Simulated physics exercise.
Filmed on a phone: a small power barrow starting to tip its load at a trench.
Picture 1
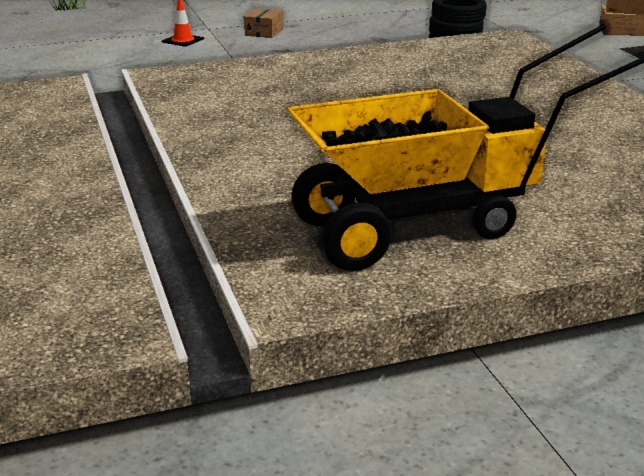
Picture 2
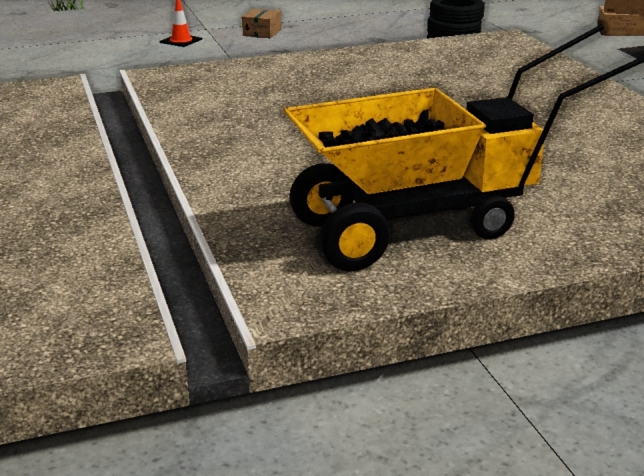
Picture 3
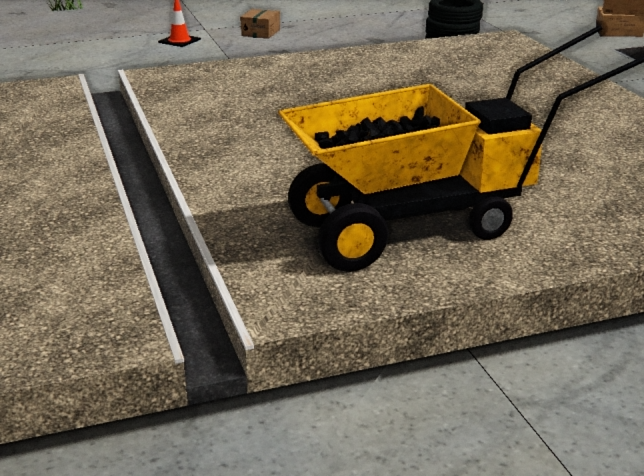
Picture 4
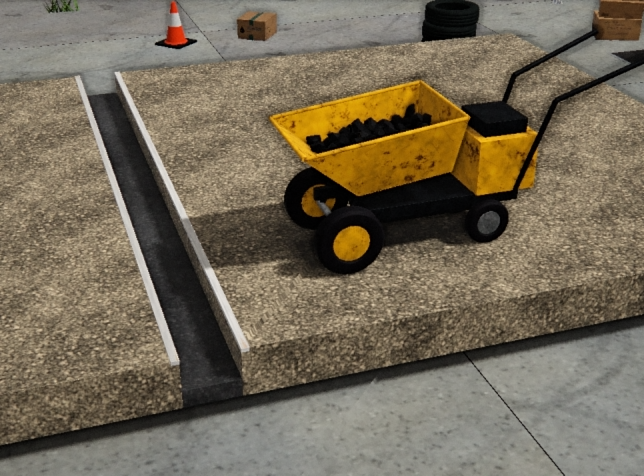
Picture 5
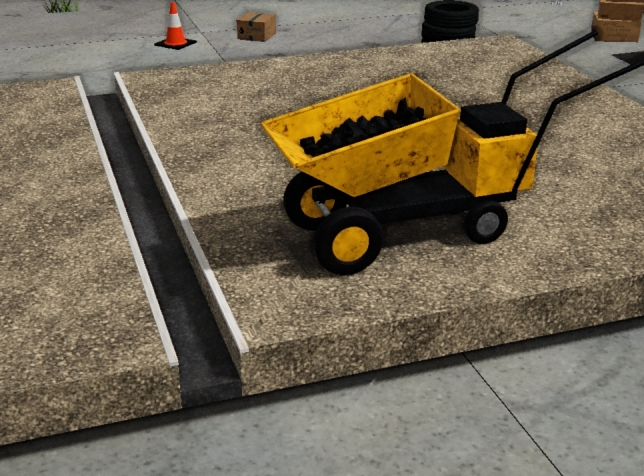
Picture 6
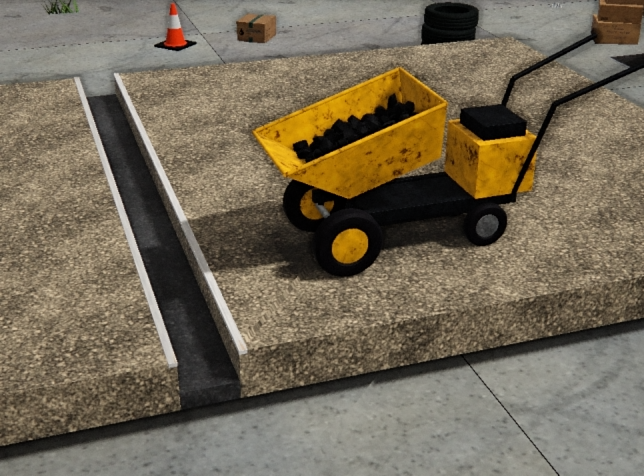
The yellow skip of a small power barrow, loaded with black lumps, sits level at first, then tilts gradually forward to the left, its rear rising from the chassis, while the wheels stay on a gravelly surface beside a narrow trench.
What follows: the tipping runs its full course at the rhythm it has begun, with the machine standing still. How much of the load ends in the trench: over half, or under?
The trench ends with the larger part of it.
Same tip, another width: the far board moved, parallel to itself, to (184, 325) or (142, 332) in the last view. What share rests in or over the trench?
The first gives 60 %, the second 80 %.
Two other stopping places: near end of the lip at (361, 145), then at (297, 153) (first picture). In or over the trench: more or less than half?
In turn: Under half; over half.
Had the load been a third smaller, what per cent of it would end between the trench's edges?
It comes to 80 per cent or so.
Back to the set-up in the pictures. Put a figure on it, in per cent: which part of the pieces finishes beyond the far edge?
Near 0 %.
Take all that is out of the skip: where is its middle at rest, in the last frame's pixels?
At about (184, 285).
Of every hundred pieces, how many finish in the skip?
About 5 per cent.
Soon after the last picture, skip tipped steeply; all in the skip.
A little later, skip tipped right over; nearly all in the skip; a small part short of the trench; a stray few in or heaped over the trench.
Later still, skip tipped right over; a small part in the skip; about a quarter short of the trench; about two thirds in or heaped over the trench.
At rest, skip tipped right over; a small part in the skip; about a quarter short of the trench; most in or heaped over the trench; none beyond it.
